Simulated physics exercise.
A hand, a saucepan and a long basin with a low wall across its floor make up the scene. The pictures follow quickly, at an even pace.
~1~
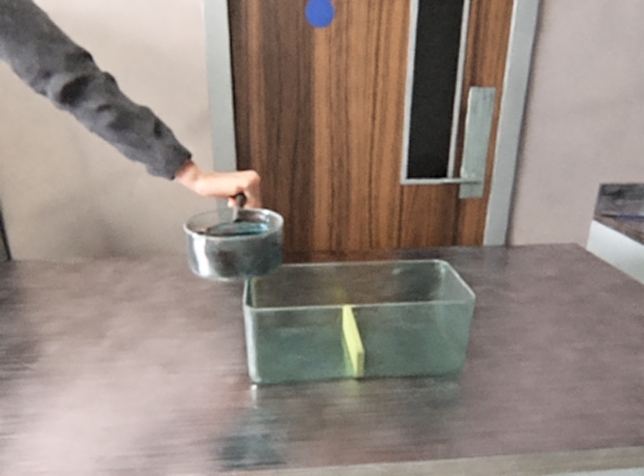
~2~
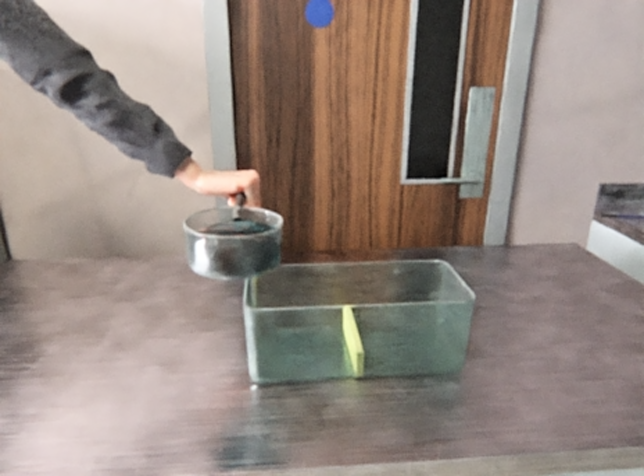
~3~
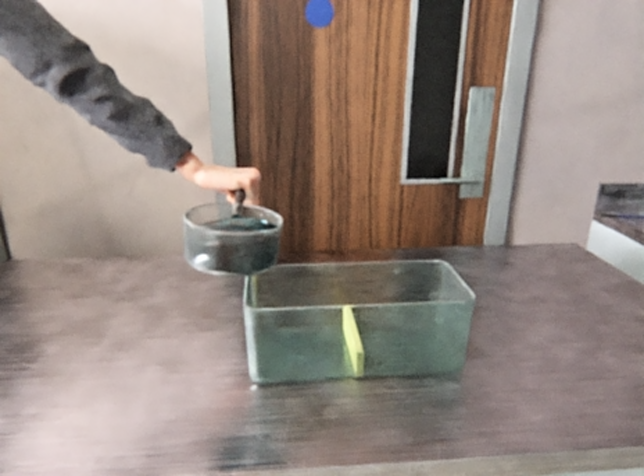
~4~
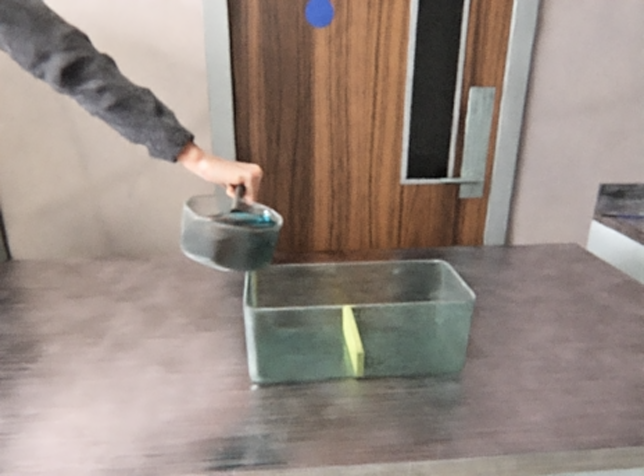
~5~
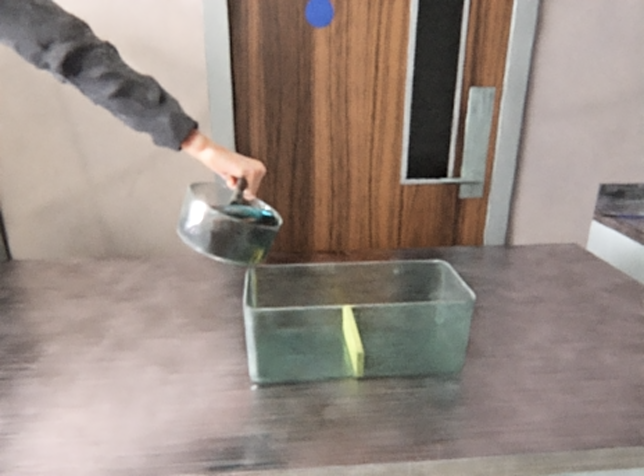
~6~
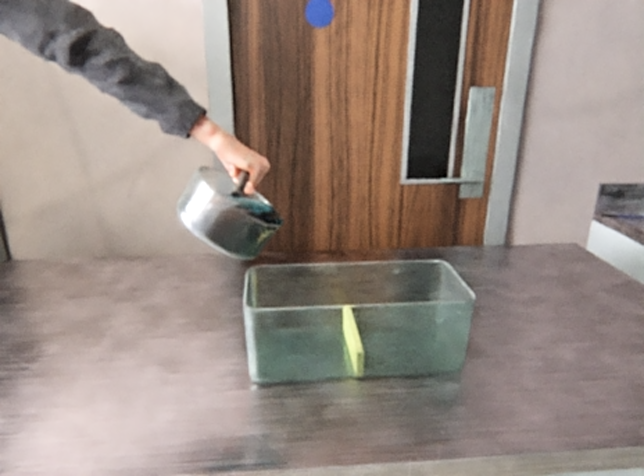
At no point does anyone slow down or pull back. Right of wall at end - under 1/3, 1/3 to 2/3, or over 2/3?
1/3 to 2/3.
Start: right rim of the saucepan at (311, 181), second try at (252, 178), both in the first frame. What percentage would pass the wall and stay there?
First place gives some 80 %, second place some 30 %.
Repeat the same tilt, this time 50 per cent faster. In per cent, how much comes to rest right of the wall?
I'd put it at some 45 percent.
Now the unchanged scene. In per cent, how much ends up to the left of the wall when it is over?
I'd say close to 45 per cent.
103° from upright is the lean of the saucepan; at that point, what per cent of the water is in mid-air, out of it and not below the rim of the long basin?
Near 60 in a hundred.
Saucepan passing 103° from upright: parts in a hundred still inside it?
It still holds around 20 per cent there.
A moment on, the saucepan is tipped right over and 22 per cent is still to pour, 18 is left of the wall and 0 right of it.
Next, the saucepan is tipped right over and 1 per cent is still to pour, 30 is left of the wall and 63 right of it.
Then the saucepan is tipped right over and 0 per cent is still to pour, 41 is left of the wall and 55 right of it.
Later the saucepan is tipped right over and 0 per cent is still to pour, 43 is left of the wall and 54 right of it.
At rest 43 per cent lies left of the wall, 54 right of it and 3 outside.
